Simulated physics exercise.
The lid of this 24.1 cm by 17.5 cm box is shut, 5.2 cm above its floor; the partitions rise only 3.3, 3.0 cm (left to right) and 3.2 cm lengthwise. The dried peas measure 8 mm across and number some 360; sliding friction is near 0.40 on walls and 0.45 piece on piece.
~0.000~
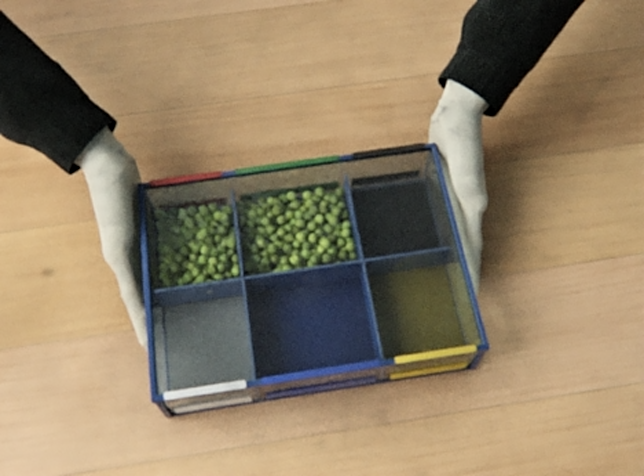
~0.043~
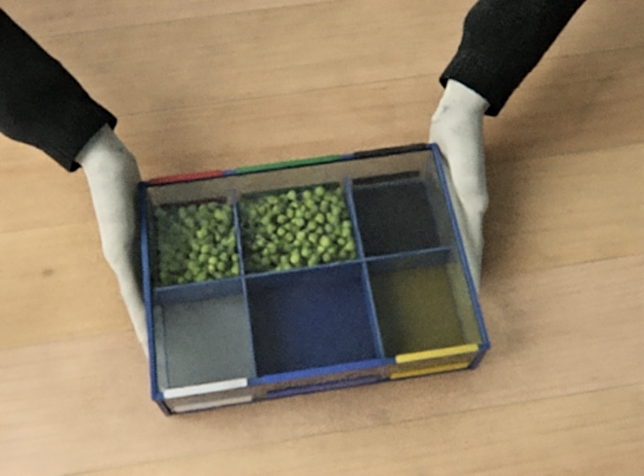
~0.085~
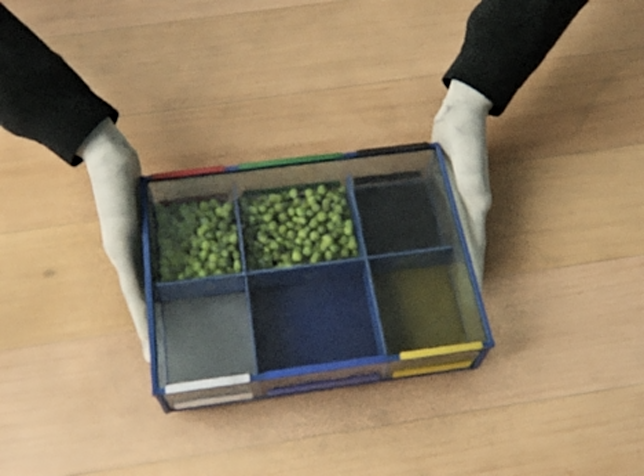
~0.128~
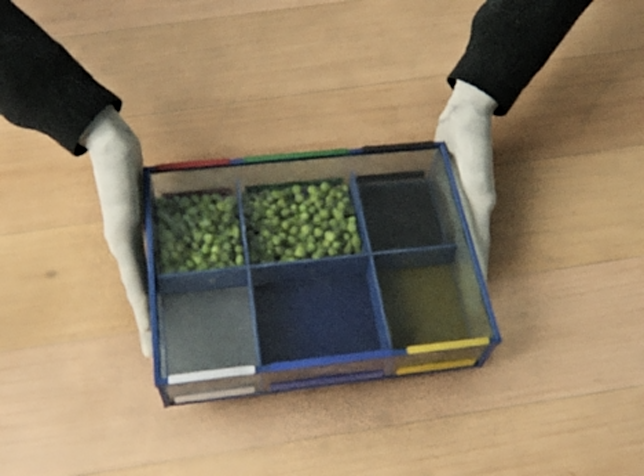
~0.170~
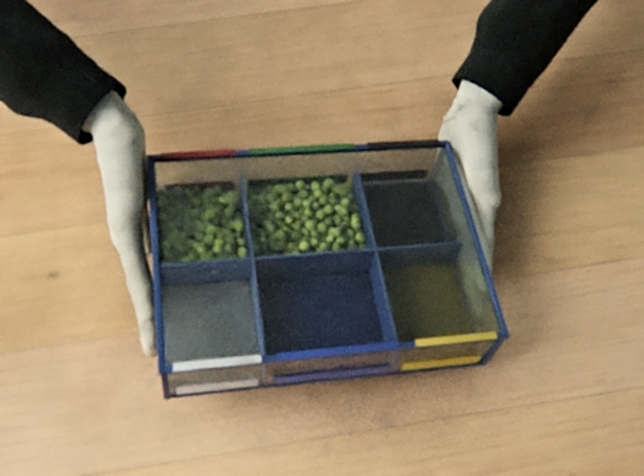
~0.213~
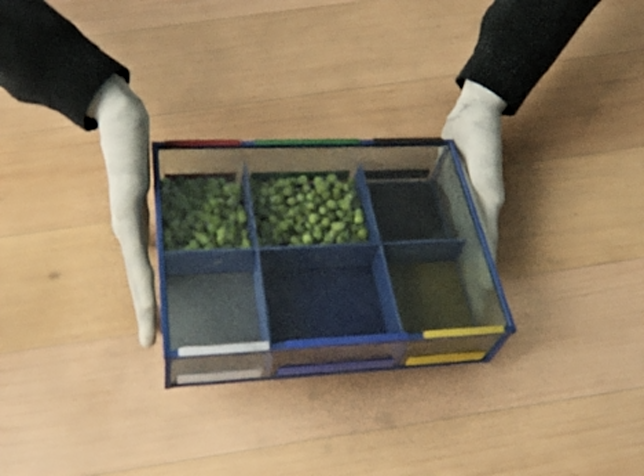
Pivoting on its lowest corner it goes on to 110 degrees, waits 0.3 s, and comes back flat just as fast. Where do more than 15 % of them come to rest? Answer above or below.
Red: Below, blue: Below, green: Above, yellow: Below, white: Below, black: Above.
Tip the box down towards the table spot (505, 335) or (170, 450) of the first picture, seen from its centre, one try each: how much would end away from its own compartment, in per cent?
About 100 and 75 per cent.
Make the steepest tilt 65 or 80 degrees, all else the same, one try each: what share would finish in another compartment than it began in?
About 20 and 40 per cent.
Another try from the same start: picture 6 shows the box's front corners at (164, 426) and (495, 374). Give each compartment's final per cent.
Red 0; blue 45; green 0; yellow 10; white 45; black 0.
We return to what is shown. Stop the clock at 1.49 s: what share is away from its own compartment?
About 60 per cent.
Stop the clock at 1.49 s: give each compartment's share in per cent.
Red 20, blue 0, green 40, yellow 0, white 0, black 40.
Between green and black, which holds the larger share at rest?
The black compartment.
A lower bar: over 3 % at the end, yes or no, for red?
Red yes.
After 1.49 s, tilt 110 degrees; red 20 %, green 40 %, black 40 %.
Then, at 2.34 s, tilt 57 degrees; red 10 %, green 35 %, black 55 %.
After 3.20 s, tilt 0 degrees; red 10 %, green 30 %, black 60 %.
At rest (3.7 s), red 10 %, blue 0 %, green 30 %, yellow 0 %, white 0 %, black 60 %.
